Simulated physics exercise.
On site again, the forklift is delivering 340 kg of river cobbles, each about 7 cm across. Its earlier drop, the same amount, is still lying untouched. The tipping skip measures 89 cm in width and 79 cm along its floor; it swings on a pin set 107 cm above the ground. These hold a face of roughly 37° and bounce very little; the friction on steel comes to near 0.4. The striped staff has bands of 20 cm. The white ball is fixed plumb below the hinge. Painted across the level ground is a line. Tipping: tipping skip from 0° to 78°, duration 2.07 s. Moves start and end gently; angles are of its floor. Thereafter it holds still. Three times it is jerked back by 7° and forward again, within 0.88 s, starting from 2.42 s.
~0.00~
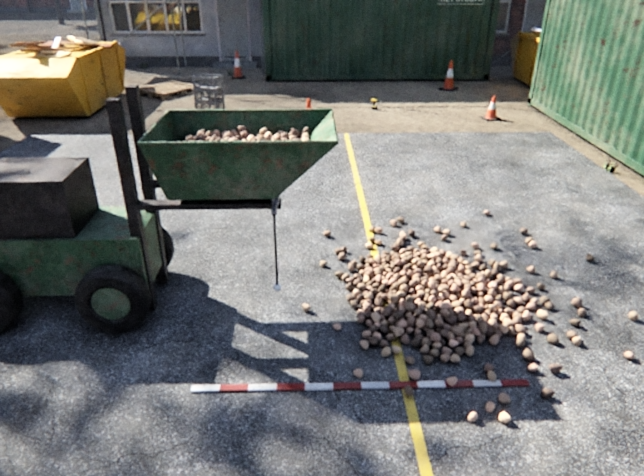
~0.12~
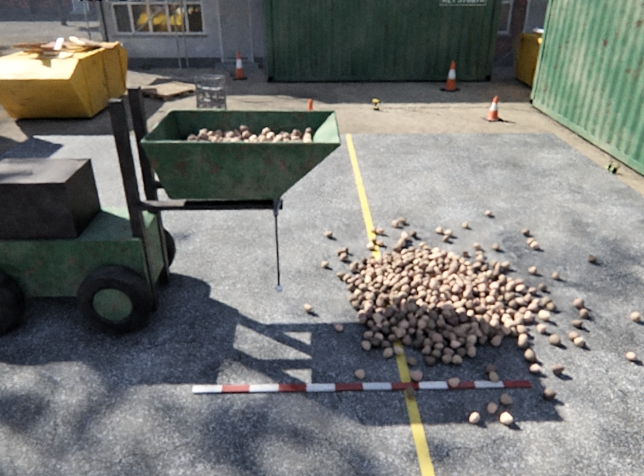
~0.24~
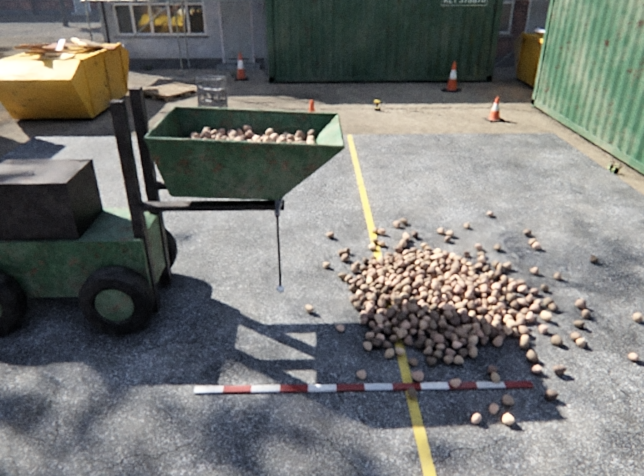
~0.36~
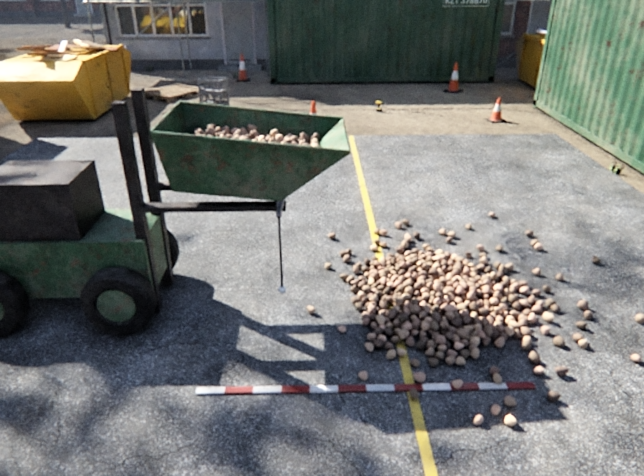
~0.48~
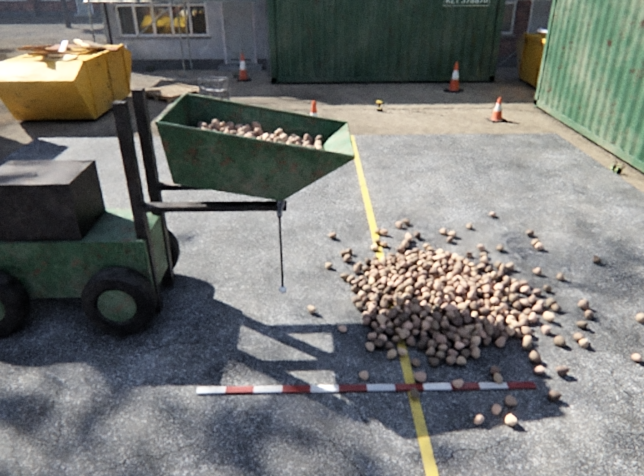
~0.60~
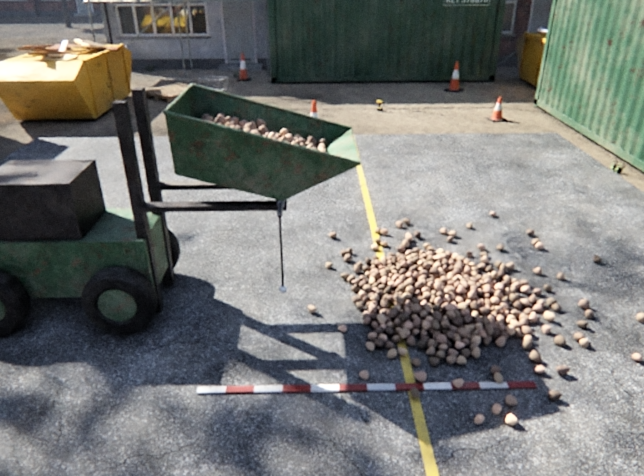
The video shows a green forklift holding a skip of rounded stones beside a scattered pile of similar stones on grey ground; the skip gradually tilts down toward the right, and the stones inside shift slightly.
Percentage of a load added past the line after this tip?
73 per cent.
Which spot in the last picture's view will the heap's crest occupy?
Look near (423, 269).
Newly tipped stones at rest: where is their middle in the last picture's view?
Middle: Approx. (413, 284) px.
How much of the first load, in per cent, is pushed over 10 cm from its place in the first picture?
Roughly 25 % of them.
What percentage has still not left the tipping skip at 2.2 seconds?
It keeps some 30 percent of its load.
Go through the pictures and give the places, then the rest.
In the first picture, the tipping skip is at 0°, its lip at (338, 142); the top of the load is at (248, 137). The earlier load is highest near (411, 273), 17 cm above ground level, 14 % short of the line, 86 % past the line.
The second picture shows lip at (340, 144), floor tilted 1°, highest stones at (251, 138); the stones move at 0.1 m/s on average.
The third picture shows lip at (344, 147), floor tilted 3°, highest stones at (247, 136); the stones move at 0.2 m/s on average.
In the fourth picture, the tipping skip is at 6°, its lip at (350, 152); the top of the load is at (227, 135); the stones move at 0.3 m/s on average.
In the fifth picture, the tipping skip is at 11°, its lip at (355, 157); the top of the load is at (213, 130); the stones move at 0.3 m/s on average.
In the sixth picture, the tipping skip is at 16°, its lip at (360, 164); the top of the load is at (211, 123); the stones move at 0.3 m/s on average.
After 1.5 s the floor is at 66°; in per cent of one load, 100 in the tipping skip, 15 short of the line, 86 past the line; the foremost stones are at (624, 296).
After 2.2 s the floor is at 78°; in per cent of one load, 31 in the tipping skip, 40 short of the line, 129 past the line; the foremost stones are at (624, 296).
After 3.8 s the floor is at 78°; in per cent of one load, 0 in the tipping skip, 41 short of the line, 159 past the line; the foremost stones are at (629, 301).
After 6.2 s the floor is at 78°; in per cent of one load, 0 in the tipping skip, 41 short of the line, 159 past the line; the foremost stones are at (629, 301). Net gain past the line, 73.
